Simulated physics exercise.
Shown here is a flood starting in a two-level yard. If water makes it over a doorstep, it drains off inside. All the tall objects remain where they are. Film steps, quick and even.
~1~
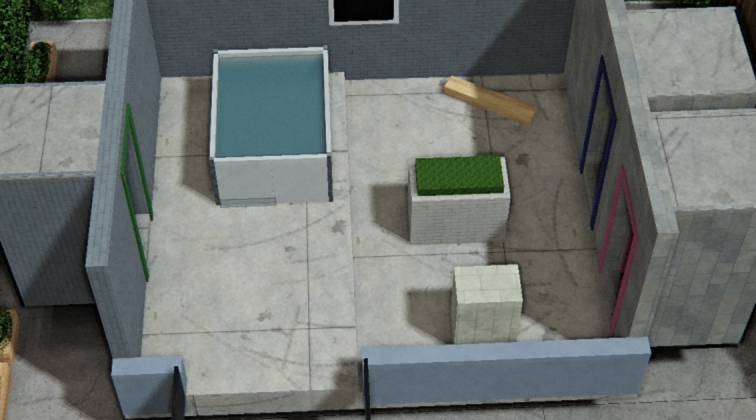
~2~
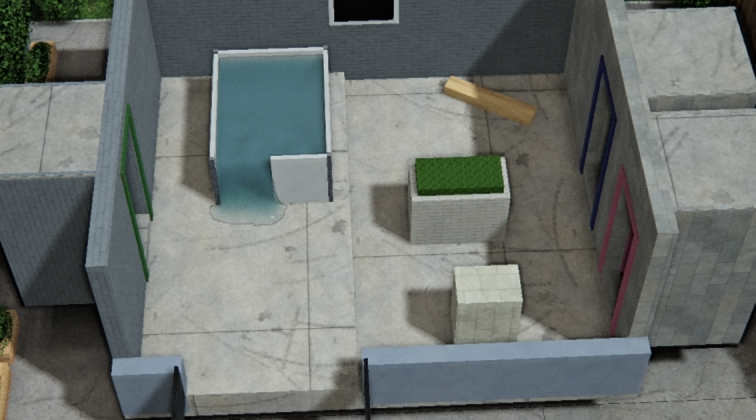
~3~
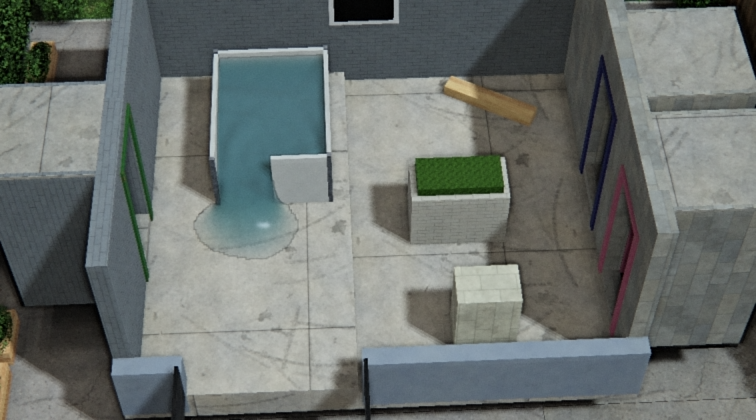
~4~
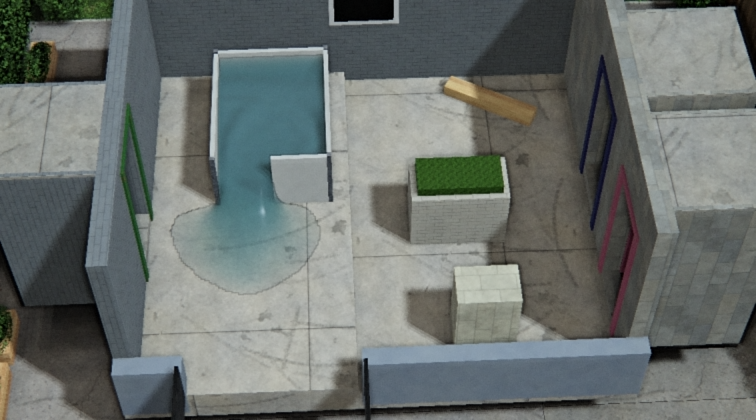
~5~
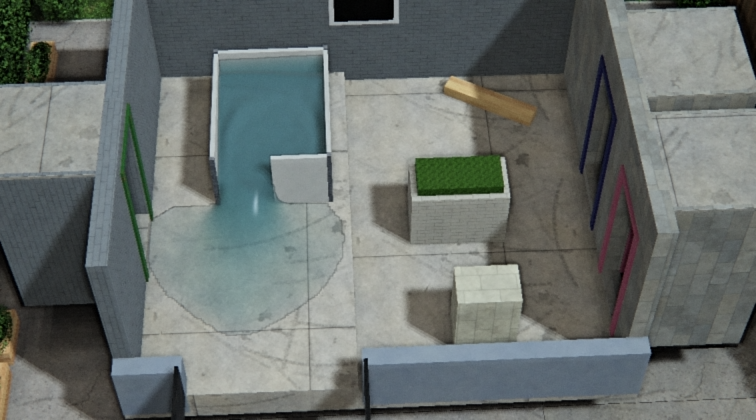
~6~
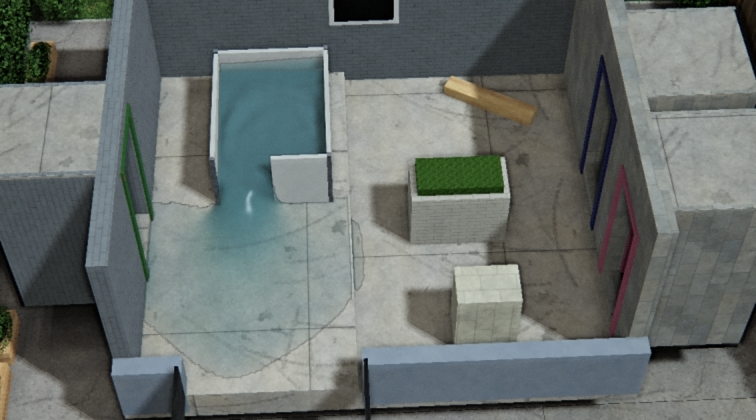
Water pours from a gap in a white-walled tank and spreads across the pale yard floor.
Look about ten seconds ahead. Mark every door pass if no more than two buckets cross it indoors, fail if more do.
Marks: Green door pass, pink door pass, blue door pass.
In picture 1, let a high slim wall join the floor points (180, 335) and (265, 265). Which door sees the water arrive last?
My answer is the blue door.
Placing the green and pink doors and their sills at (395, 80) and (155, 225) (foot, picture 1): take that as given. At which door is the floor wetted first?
That would be the pink-painted one.
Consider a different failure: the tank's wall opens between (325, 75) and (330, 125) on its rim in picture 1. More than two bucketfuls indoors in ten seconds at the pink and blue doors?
Note - pink door: Above threshold; blue door: Above threshold.
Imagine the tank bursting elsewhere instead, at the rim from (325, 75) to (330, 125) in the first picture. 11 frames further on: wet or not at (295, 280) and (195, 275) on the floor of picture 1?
Respectively, left dry and left dry.
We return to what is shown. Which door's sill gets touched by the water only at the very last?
That is the one in blue.
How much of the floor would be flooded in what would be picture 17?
Estimated share: Around 35 %.
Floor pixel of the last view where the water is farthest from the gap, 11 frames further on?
I'd go with roughly (566, 371).
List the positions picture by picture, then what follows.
Still water in the tank at (271, 106), in the first picture.
Water pours out at (246, 184) and has run to (279, 213), in the second picture.
The front is at (266, 252), out from the gap at (246, 188), in the third picture.
Water pours out at (246, 189) and has run to (252, 289), in the fourth picture.
Water pours out at (246, 189) and has run to (228, 328), in the fifth picture.
The front is at a hidden place, out from the gap at (246, 189), in the sixth picture.
A moment on, water covers 30 % of the floor; the green door under two buckets in, the pink door not reached, the blue door not reached.
Next, water covers 35 % of the floor; the green door under two buckets in, the pink door not reached, the blue door not reached.
Then, water covers 35 % of the floor; the green door under two buckets in, the pink door wet at the sill, nothing in, the blue door not reached.
Later, water covers 55 % of the floor; the green door under two buckets in, the pink door wet at the sill, nothing in, the blue door wet at the sill, nothing in.
In the end, water covers 70 % of the floor; the green door under two buckets in, the pink door wet at the sill, nothing in, the blue door wet at the sill, nothing in.
